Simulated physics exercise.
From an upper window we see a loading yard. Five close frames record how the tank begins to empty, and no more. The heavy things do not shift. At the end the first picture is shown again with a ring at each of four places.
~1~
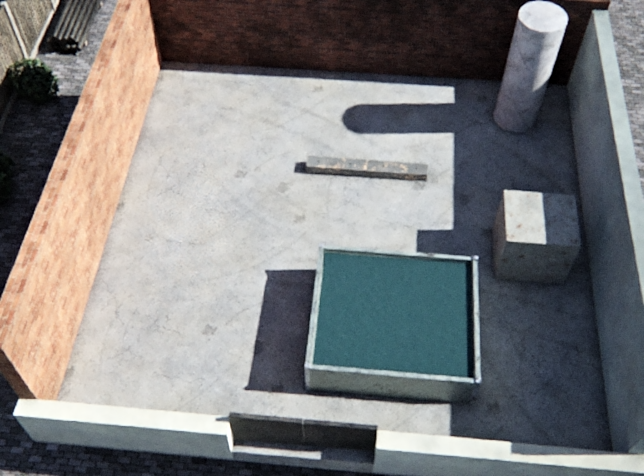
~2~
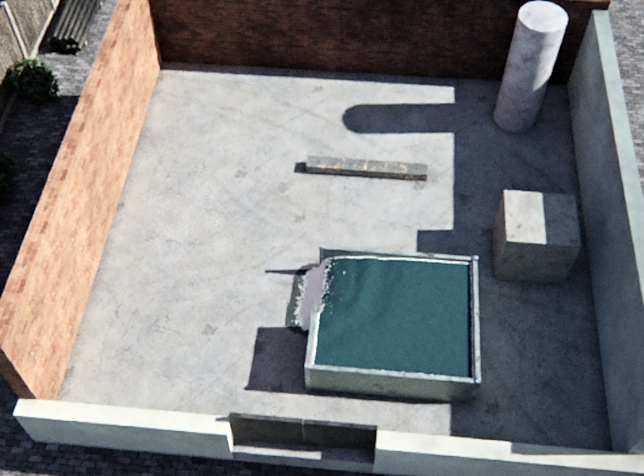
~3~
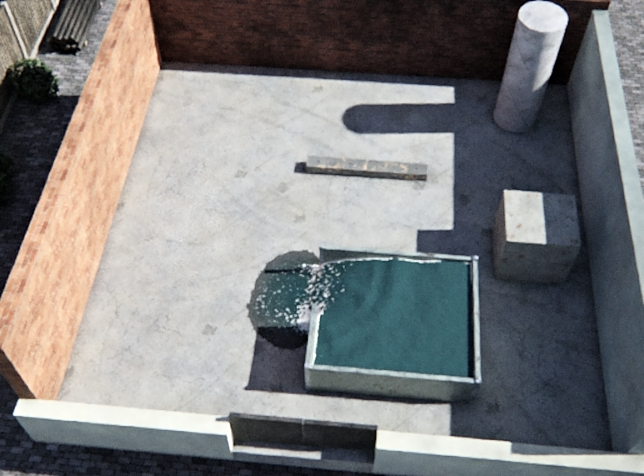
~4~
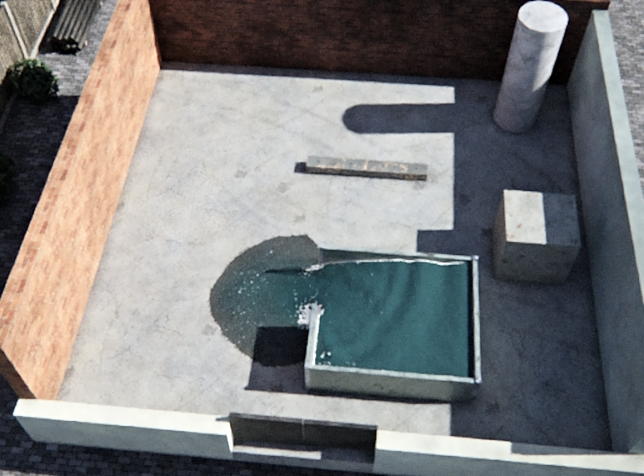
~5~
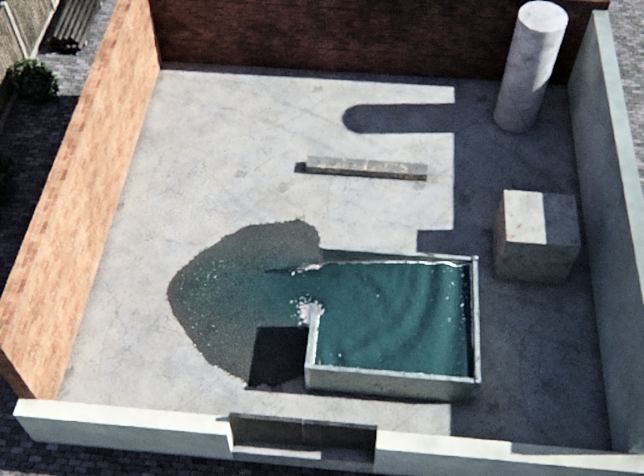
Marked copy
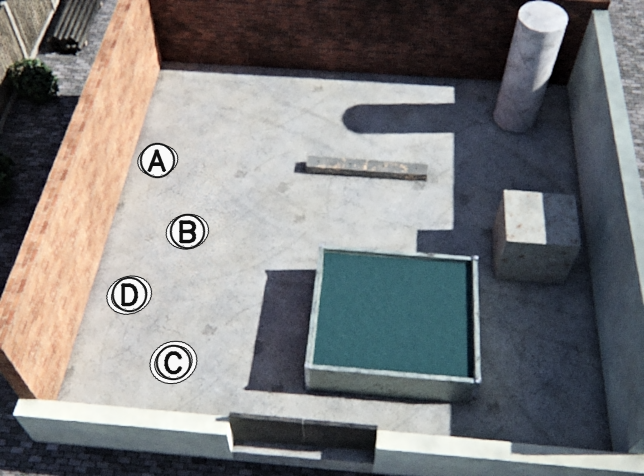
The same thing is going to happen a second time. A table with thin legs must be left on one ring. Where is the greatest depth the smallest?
The answer is place B.
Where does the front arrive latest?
A it is.
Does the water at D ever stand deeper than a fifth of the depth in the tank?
Yes, it does.
On the marked copy, A at (157, 160); B at (187, 231); C at (173, 362); D at (129, 294).
If A is chosen, the water peaks at about 30 % of the depth that stood in the tank.
If B is chosen, the water peaks at about 17 % of the depth that stood in the tank.
If C is chosen, the water peaks at about 28 % of the depth that stood in the tank.
If D is chosen, the water peaks at about 32 % of the depth that stood in the tank.
